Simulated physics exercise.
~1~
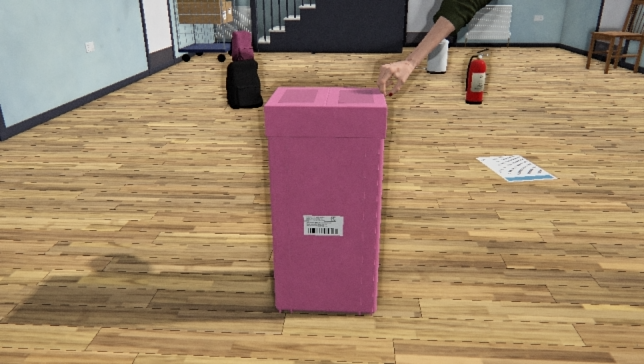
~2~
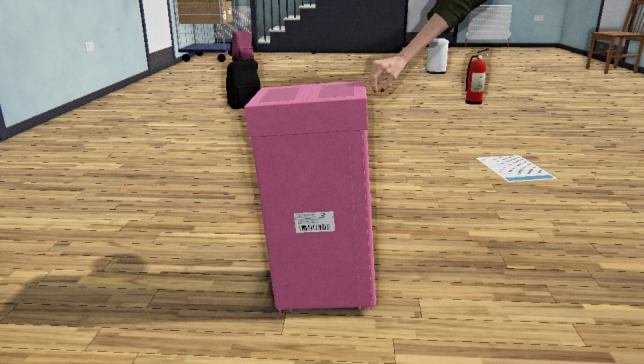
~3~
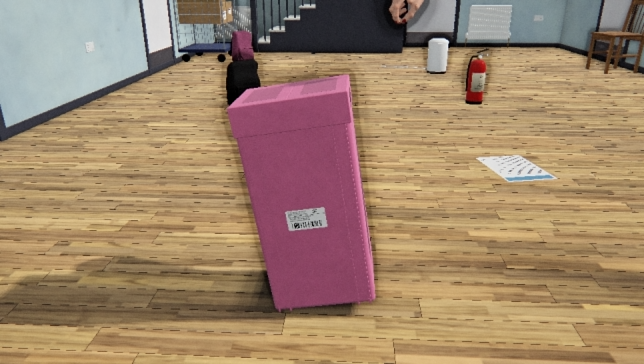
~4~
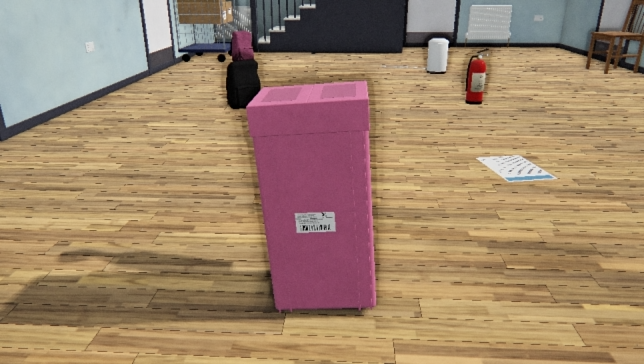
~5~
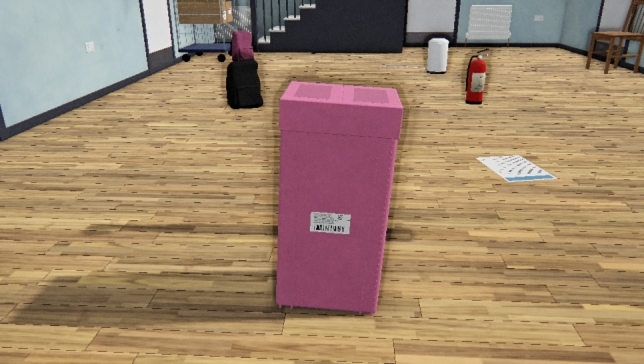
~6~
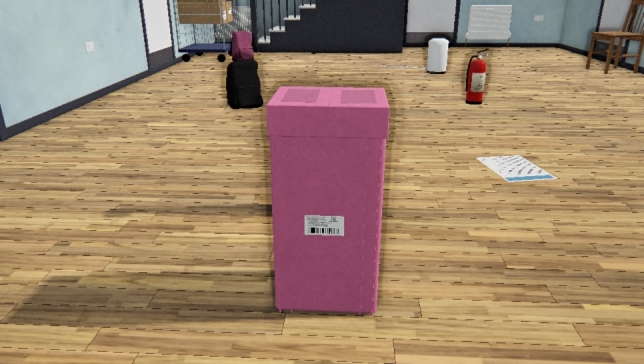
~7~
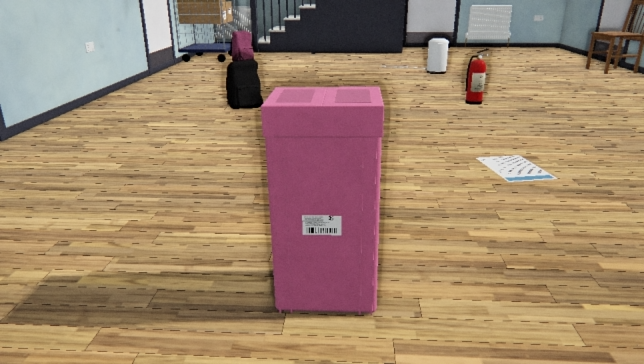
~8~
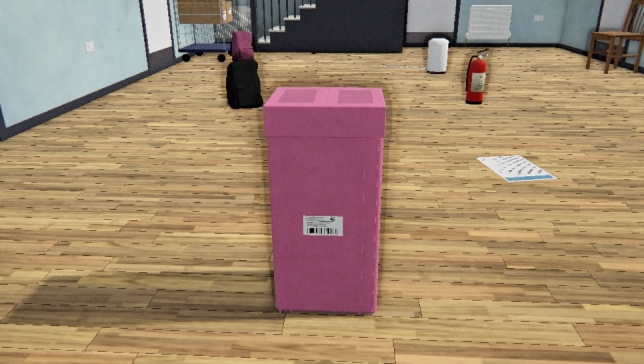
In a room with a light wooden floor, a tall pink box with a white label stands upright, with a backpack, a fire extinguisher and a sheet of paper lying around it. A hand reaching in from the upper right pushes near its top, and the box tips to the left. The hand draws back and leaves as the box leans further onto its left edge. It then swings back to the right, passes upright and tilts slightly that way. After a last small wobble, it settles upright on its base and stays standing.
